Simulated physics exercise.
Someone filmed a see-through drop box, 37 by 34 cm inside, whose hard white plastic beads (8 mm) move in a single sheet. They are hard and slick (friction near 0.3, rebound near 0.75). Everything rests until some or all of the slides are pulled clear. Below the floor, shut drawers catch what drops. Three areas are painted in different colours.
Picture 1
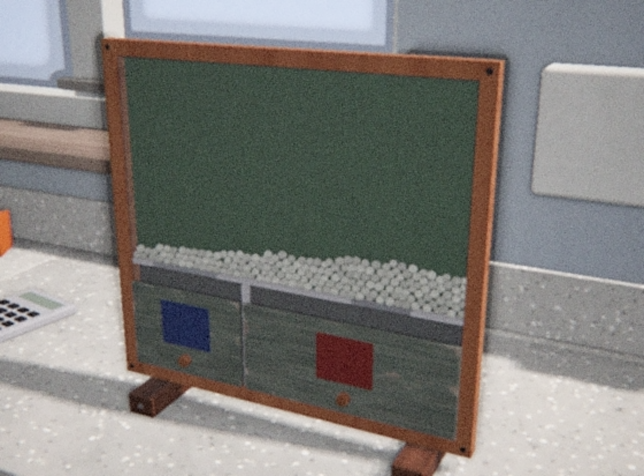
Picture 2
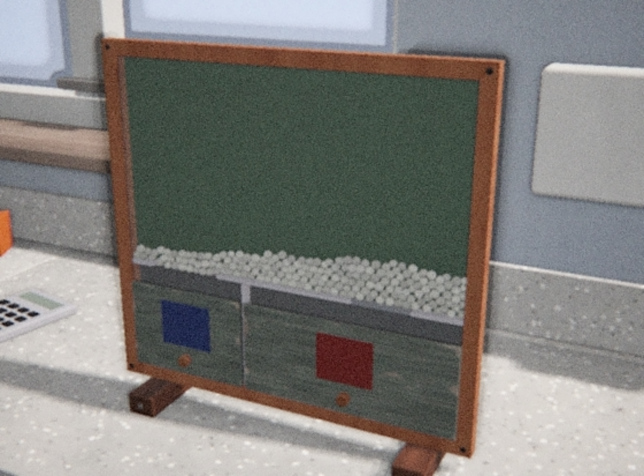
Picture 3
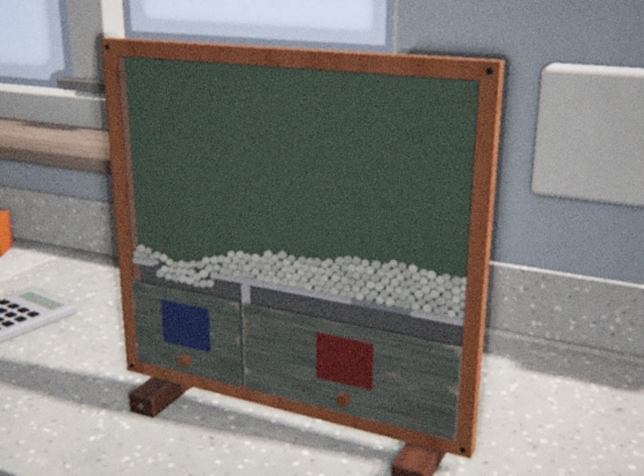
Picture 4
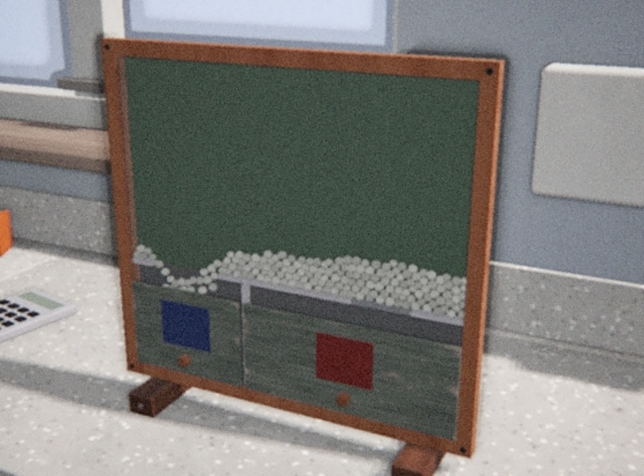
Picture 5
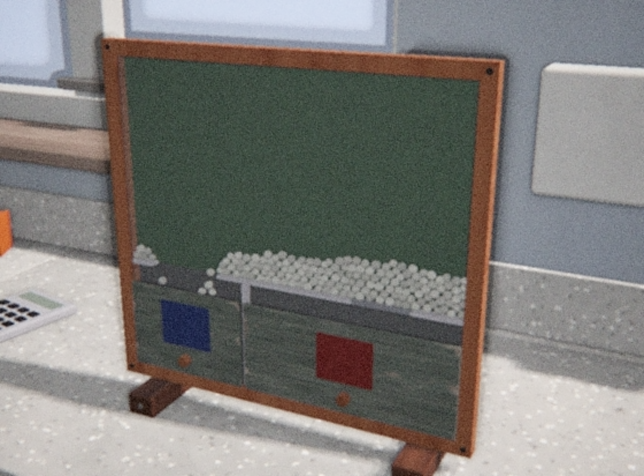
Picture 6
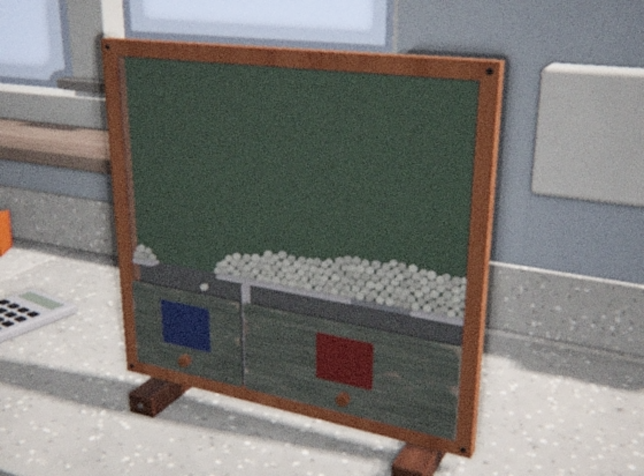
White beads drop through a gap on the left, above the drawer marked blue.
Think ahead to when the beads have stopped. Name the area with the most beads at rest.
Green.
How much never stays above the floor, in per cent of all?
Roughly 25 per cent.
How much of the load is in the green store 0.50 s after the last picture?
About 80 per cent.
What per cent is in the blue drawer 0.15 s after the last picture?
Roughly 15 per cent.
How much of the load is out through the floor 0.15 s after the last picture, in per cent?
About 20 per cent.
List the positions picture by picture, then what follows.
About 190 beads; load centre (318, 277); red (344, 361), blue (186, 326), green (286, 89); slides (152, 263) to (223, 276), (348, 300) to (416, 313), in the first picture.
In the second picture, 1 of 2 slides gone; load centre (318, 277); 0 out.
Load centre (318, 277); 16 out, in the third picture.
Load centre (325, 279); 25 out, in the fourth picture.
Load centre (336, 278); 28 out, in the fifth picture.
Load centre (336, 278); 29 out, in the sixth picture.
Then, 0.15 s after the last picture, 20 % are out; blue 15 %, green 80 %.
Then, 0.50 s after the last picture, 20 % are out; blue 20 %, green 80 %.
Then, 1.20 s after the last picture, 25 % are out; blue 25 %, green 75 %.
At rest 1.7 s after the last picture, 25 % are out; red 0 %, blue 25 %, green 75 %.
